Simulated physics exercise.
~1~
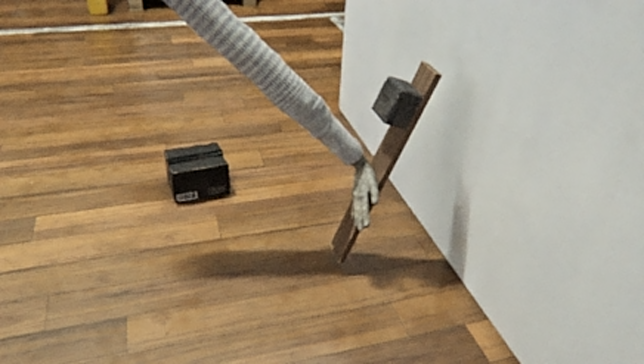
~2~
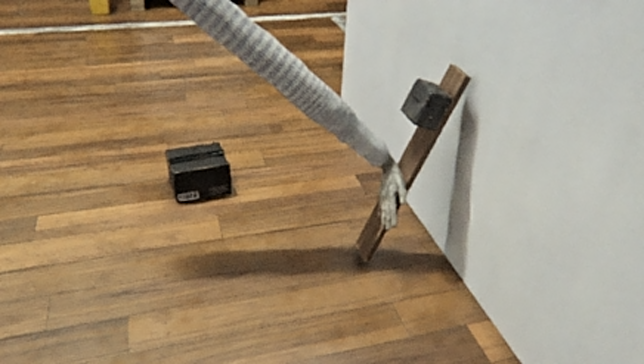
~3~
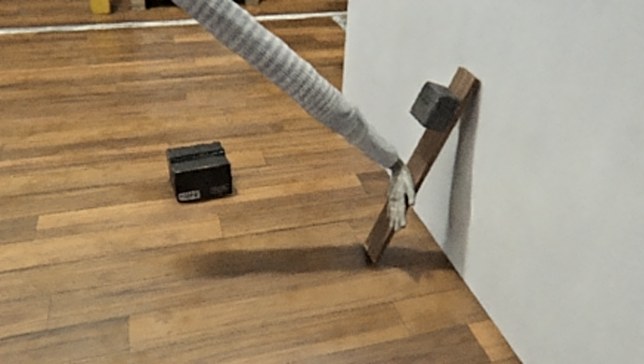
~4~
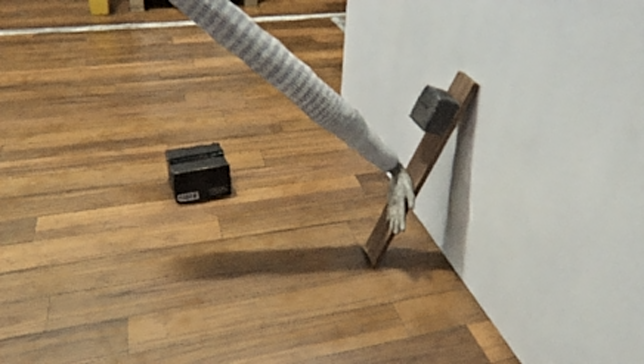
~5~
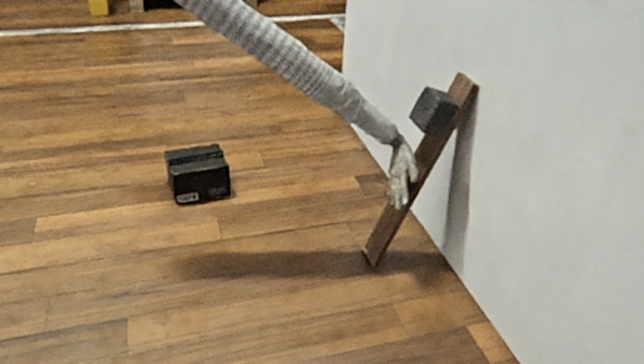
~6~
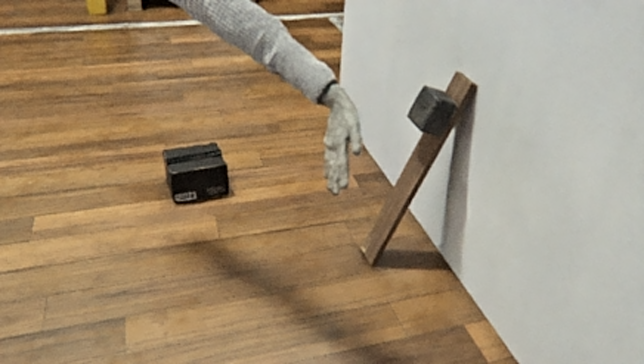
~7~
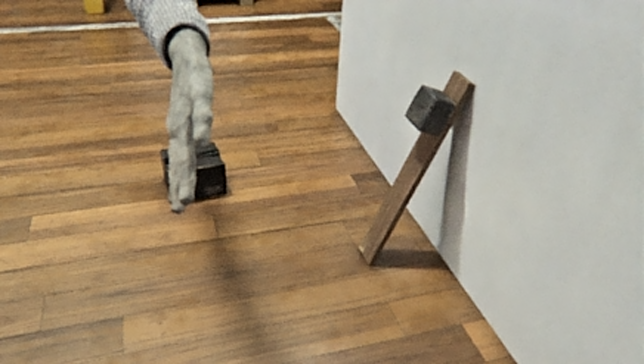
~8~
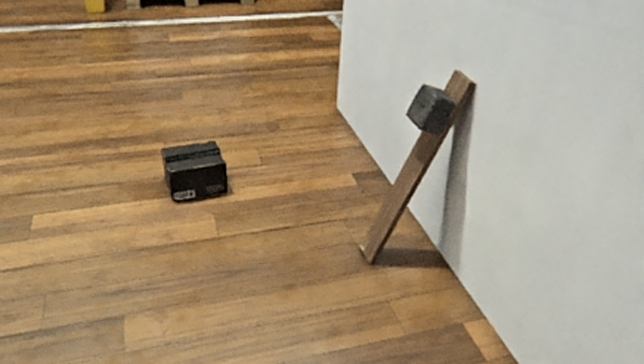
A brown wooden plank with a dark grey block near its top is held by a pale, gloved-looking hand in a grey ribbed sleeve, seen from slightly above in a room with a wooden floor. A white wall stands at the right, and a small black box sits on the floor left of centre. The hand moves the tilted plank rightward until it leans on the wall. The fingers then let go, and the arm draws back leftward, passing in front of the box and out of view. The plank stays leaning, its block still in place, and the box remains where it was.
